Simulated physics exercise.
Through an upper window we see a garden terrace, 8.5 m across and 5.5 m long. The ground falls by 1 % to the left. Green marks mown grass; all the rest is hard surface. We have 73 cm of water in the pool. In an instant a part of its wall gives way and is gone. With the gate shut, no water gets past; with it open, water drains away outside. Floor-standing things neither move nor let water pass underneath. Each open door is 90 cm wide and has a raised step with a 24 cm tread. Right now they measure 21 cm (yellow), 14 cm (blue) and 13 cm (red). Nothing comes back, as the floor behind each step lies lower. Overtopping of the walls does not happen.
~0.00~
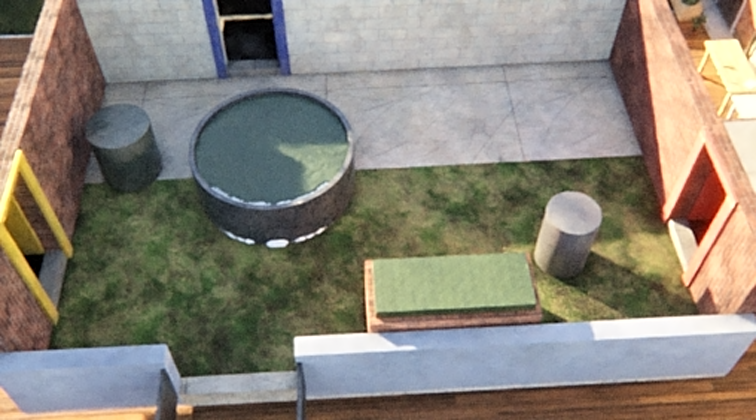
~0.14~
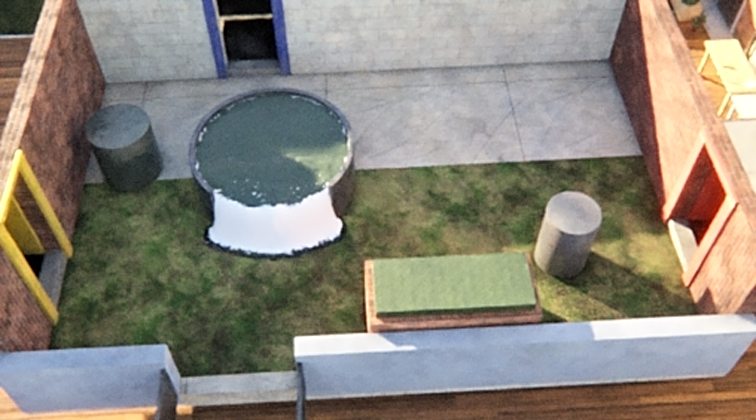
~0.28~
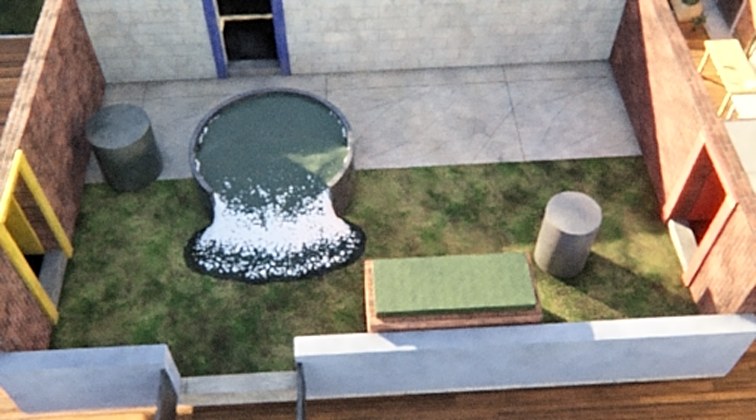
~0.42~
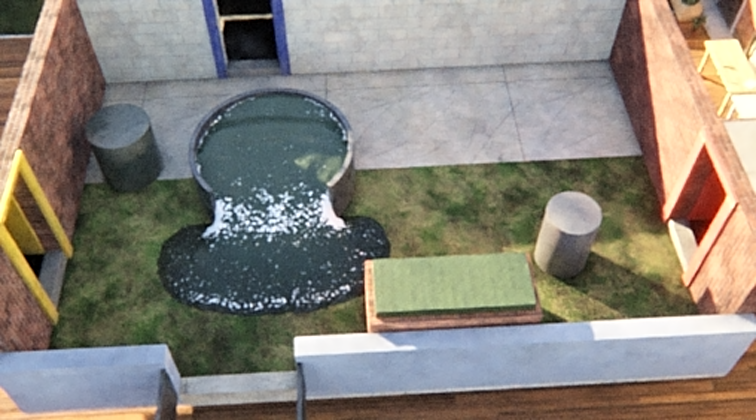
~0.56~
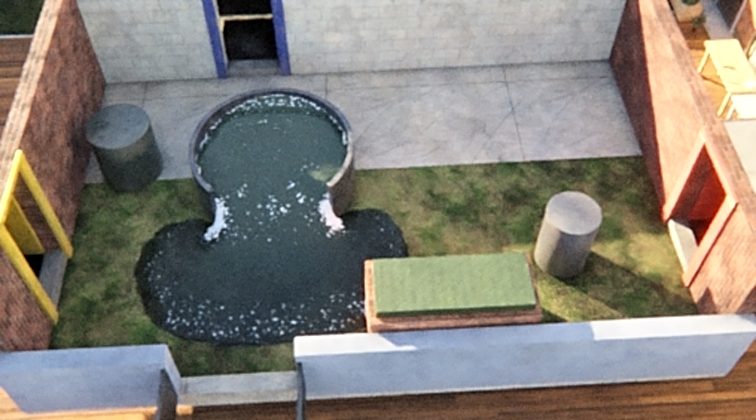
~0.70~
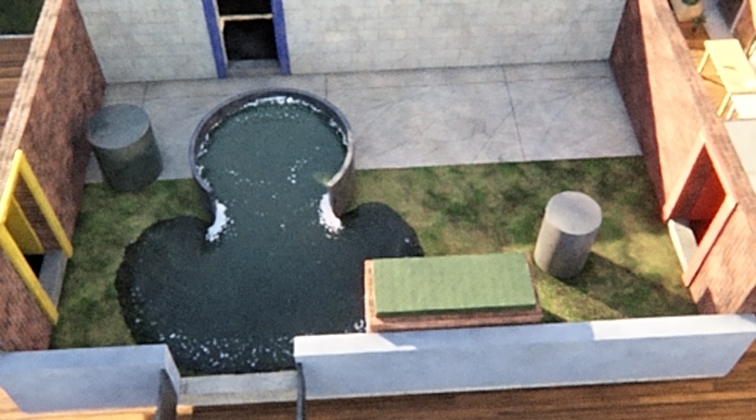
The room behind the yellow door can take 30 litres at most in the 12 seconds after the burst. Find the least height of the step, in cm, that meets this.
The step would need to be roughly 8.5 cm high.
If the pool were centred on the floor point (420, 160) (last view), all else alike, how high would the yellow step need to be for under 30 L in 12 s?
7.0 cm, give or take.
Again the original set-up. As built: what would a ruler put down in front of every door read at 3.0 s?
Door by door in cm - yellow 13, blue 0, red 0.
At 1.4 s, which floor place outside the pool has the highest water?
Around pixel (358, 353).
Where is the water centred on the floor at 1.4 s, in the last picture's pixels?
The balance point sits at roughly (274, 232).
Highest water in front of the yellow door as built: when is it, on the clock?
It peaks at about 4.5 s.
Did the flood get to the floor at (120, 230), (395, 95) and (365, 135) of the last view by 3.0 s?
Point by point, the first is awash, the second spared and the third spared.
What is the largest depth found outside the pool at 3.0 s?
Around 22 centimetres.
After 1.4 s water covers 25 % of the floor, deepest (36 cm) near (358, 353); it has not reached the yellow door.
After 3.0 s water covers 35 % of the floor, deepest (22 cm) near (41, 385); 13 cm at the yellow door, 0 litres in over its 21 cm step.
After 12.0 s water covers 85 % of the floor, deepest (8 cm) near (107, 86); 7 cm at the yellow door, 0 litres in over its 21 cm step.
At the yellow door as built, the water arrived by 1.7 s and peaked near 13 cm at 4.4 s.
With a step of 7 cm, 57 litres would have come in within the 12 s; with 10 cm, 13 litres. So under 30 litres takes about 8.5 cm.
